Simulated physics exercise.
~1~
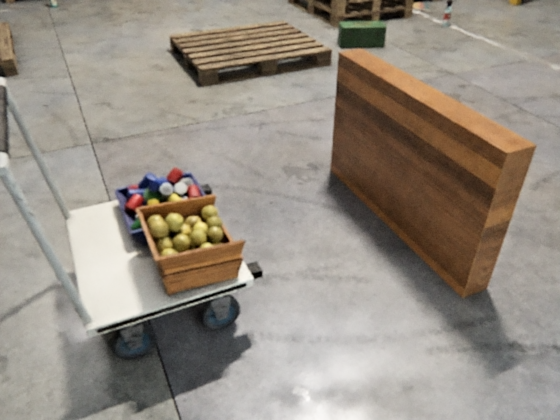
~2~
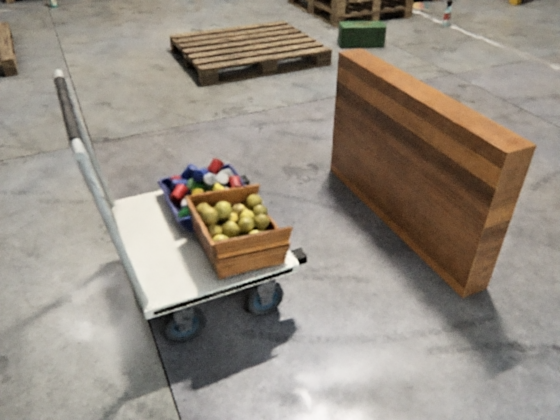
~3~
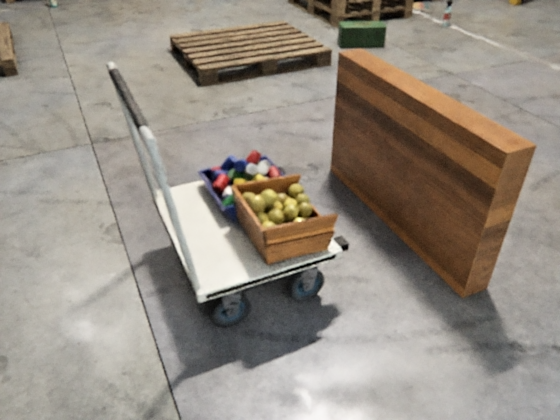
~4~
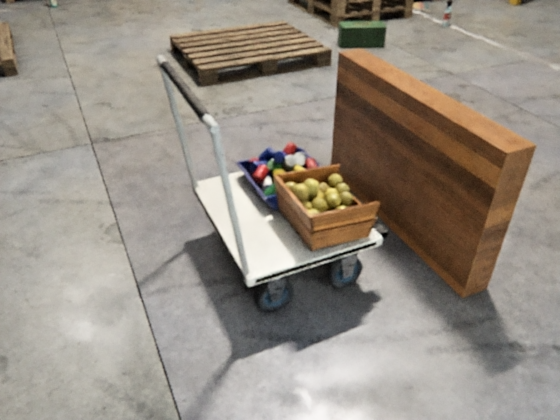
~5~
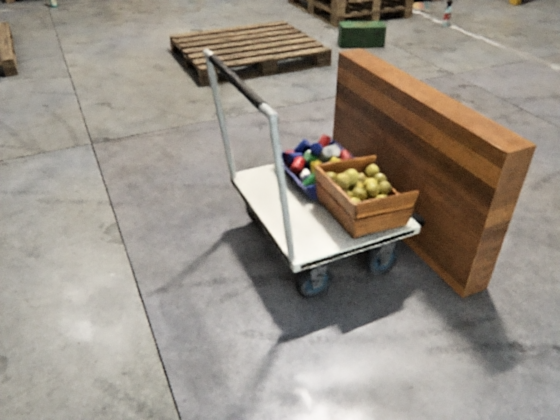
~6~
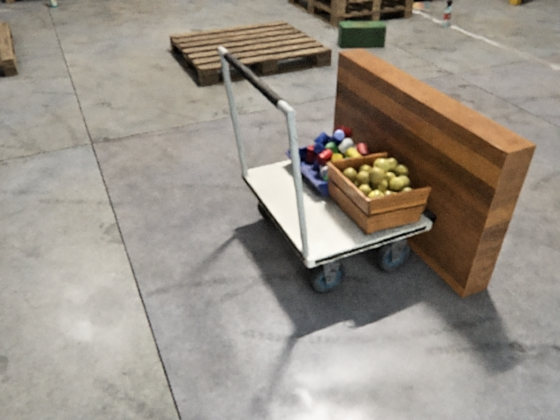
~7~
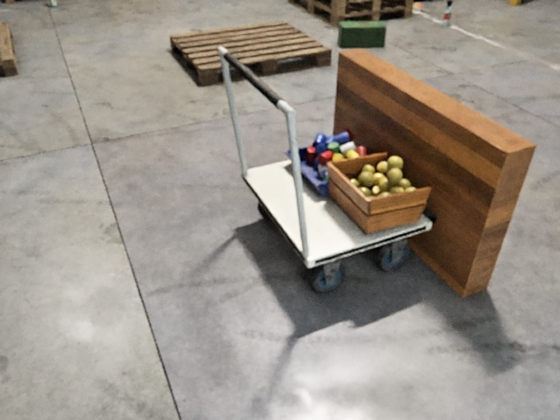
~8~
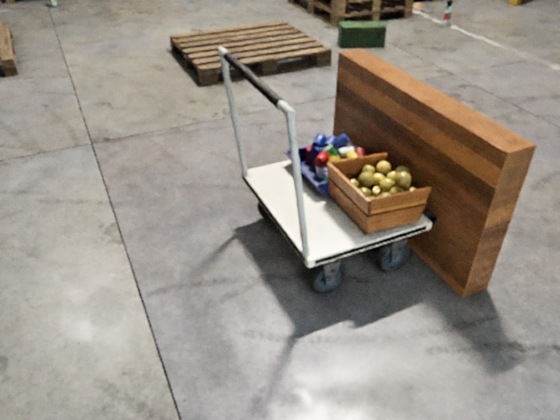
On a grey concrete warehouse floor, seen from above at an angle, a white platform trolley with an upright handle stands at the left, with wooden pallets lying farther back. It carries a blue tub of small colourful jars and, in front, a wooden tub of yellow-green apples, facing a thick brown wooden wall on the right. The trolley rolls steadily rightward with both tubs riding in place. It reaches the wall and stops without bouncing back, and the jars and apples shift toward the wall. At the end the trolley stands still against it, both tubs still holding most of their contents.
